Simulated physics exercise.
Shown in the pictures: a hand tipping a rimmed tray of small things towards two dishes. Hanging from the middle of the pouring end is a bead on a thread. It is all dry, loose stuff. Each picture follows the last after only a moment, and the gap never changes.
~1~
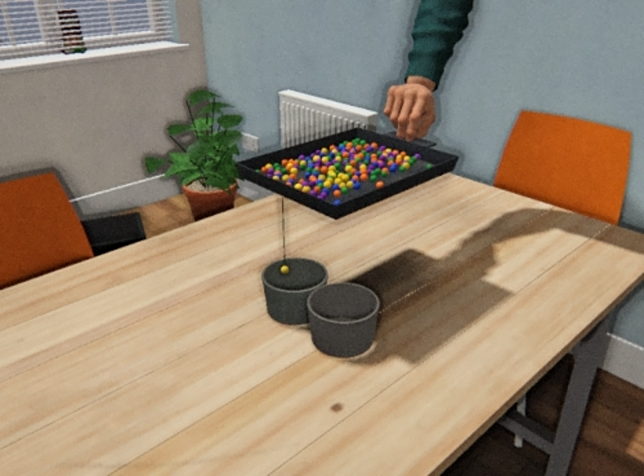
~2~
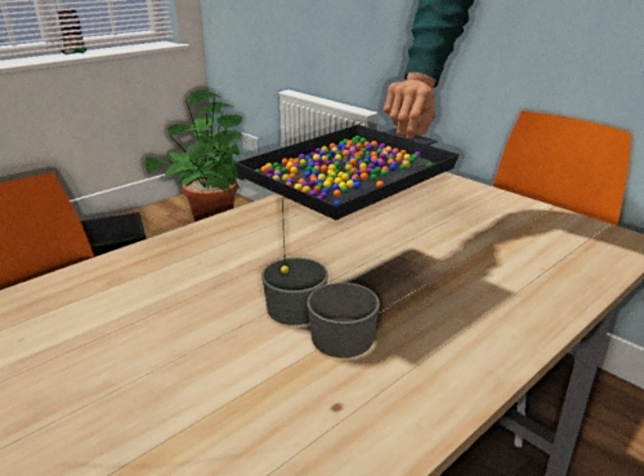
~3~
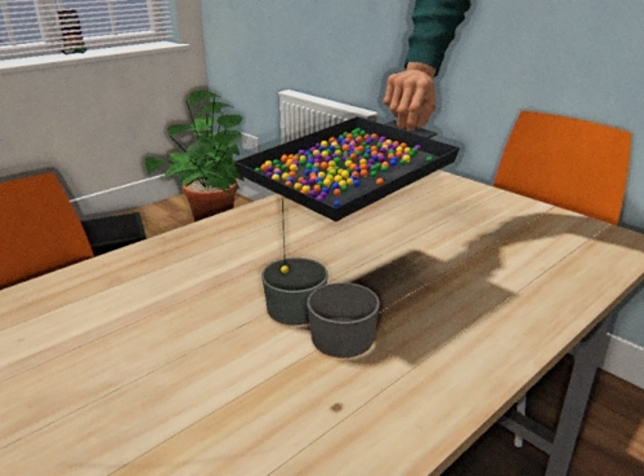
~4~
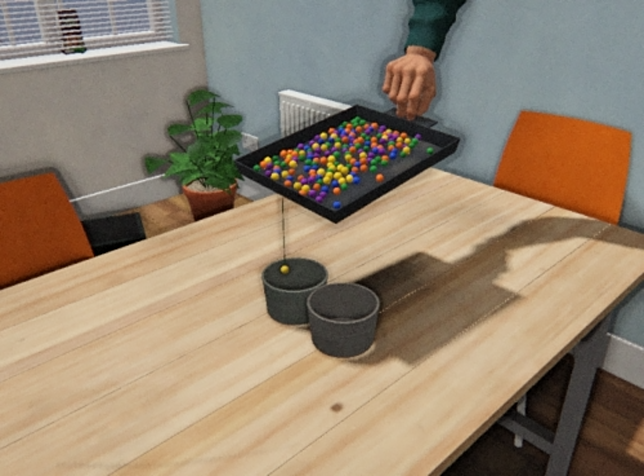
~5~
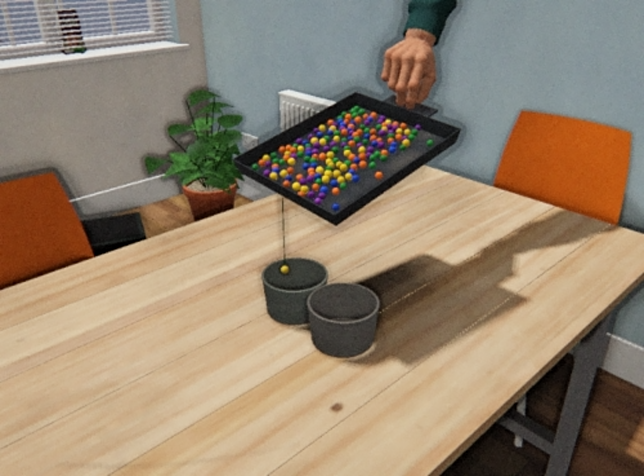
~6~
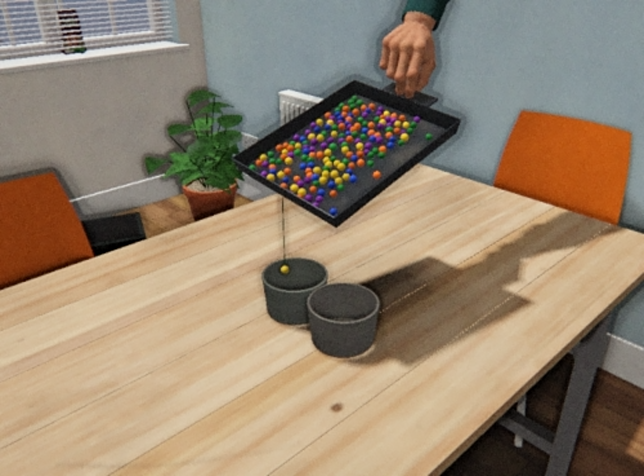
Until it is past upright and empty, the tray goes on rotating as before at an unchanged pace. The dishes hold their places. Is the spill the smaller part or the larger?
The catch is short of half the load.
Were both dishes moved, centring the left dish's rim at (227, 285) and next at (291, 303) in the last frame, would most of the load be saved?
In order, they'd catch a minor share, and next a major share.
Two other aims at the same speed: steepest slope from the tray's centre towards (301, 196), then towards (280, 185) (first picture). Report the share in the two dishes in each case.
For the first it's near 0 %, for the second near 0 %.
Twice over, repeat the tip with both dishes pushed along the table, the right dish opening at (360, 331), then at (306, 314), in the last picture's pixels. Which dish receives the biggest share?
Taking the places in turn, it's the left side and then the right side.
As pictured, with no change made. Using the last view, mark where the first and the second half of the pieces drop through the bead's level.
Around (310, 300), followed by around (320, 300).
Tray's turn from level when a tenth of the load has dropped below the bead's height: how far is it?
About 70 degrees.
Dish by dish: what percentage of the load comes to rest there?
Left dish: Around 0 in a hundred; right dish: Around 30 in a hundred.
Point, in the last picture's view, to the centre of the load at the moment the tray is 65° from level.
Roughly at (314, 203).
Soon after the last picture, tray tipped steeply; most on the tray; a small part outside both; a small part in the air.
A little later, tray tipped past a quarter turn; a small part on the tray; about a quarter in the right dish; about half outside both; about a quarter in the air.
Later still, tray tipped past a quarter turn; about a third in the right dish; a stray few in the left dish; about two thirds outside both.
By the end, tray tipped past a quarter turn; about a third in the right dish; a stray few in the left dish; about two thirds outside both.
